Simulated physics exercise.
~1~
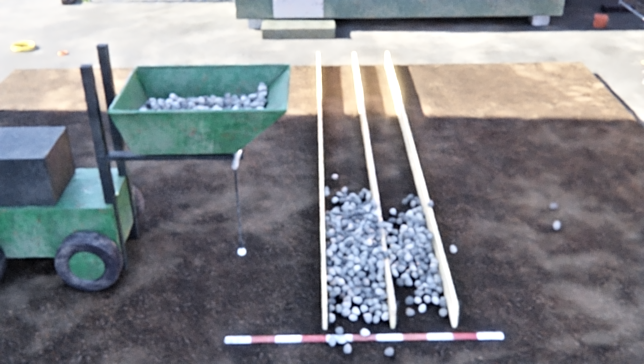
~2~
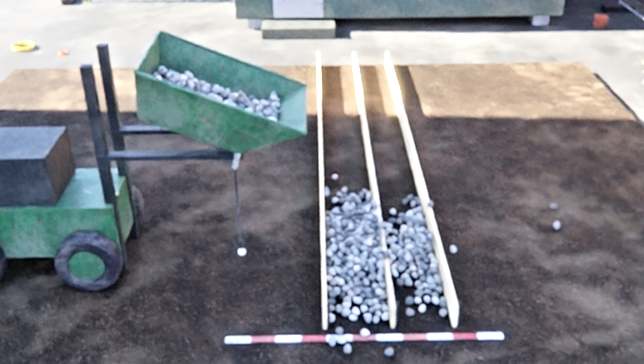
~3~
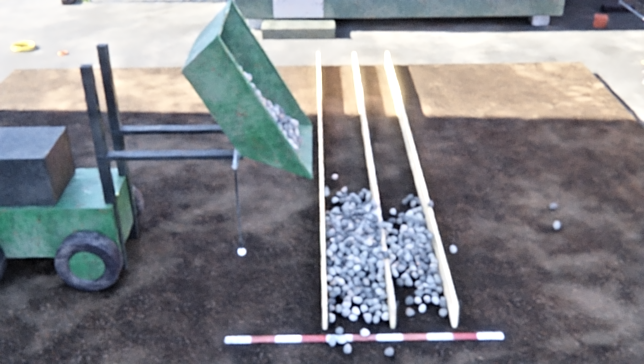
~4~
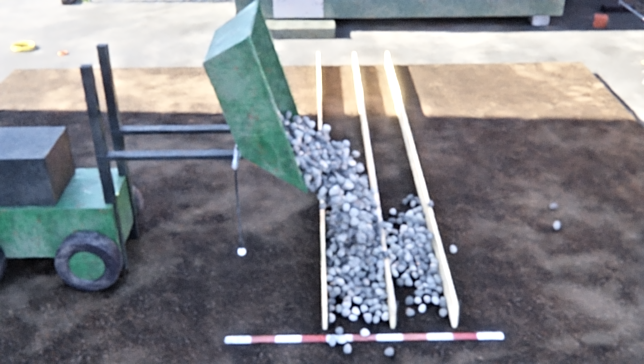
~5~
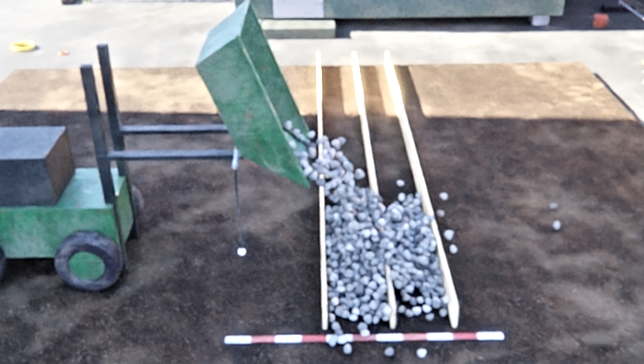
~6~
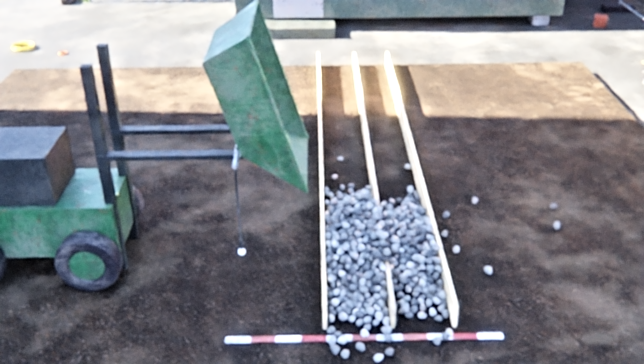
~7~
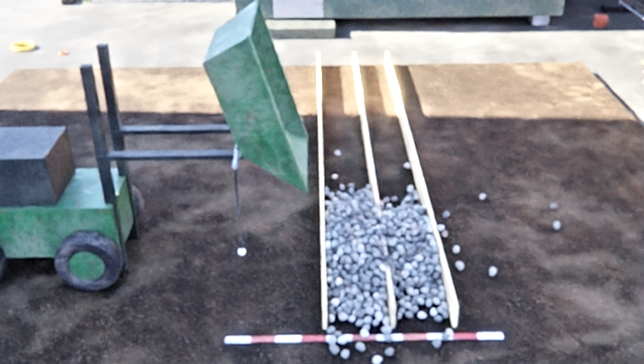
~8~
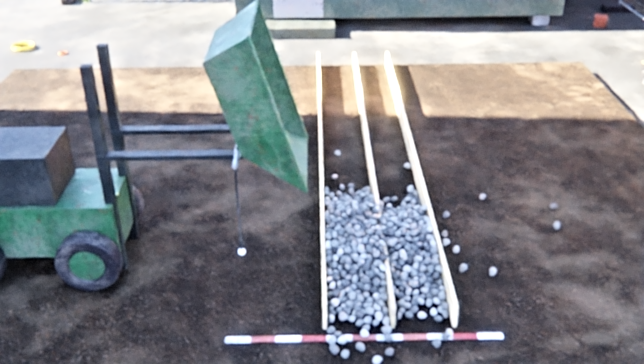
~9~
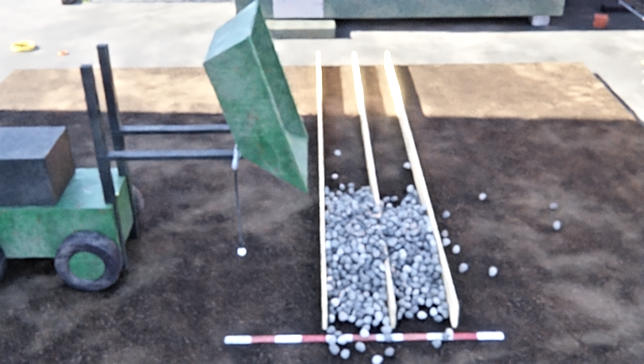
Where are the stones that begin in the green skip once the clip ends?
They have left the skip and lie lower and to the right, mostly heaped with the other stones between the wooden boards.
A green skip tips right and pours gray stones, filling the two bays between boards.
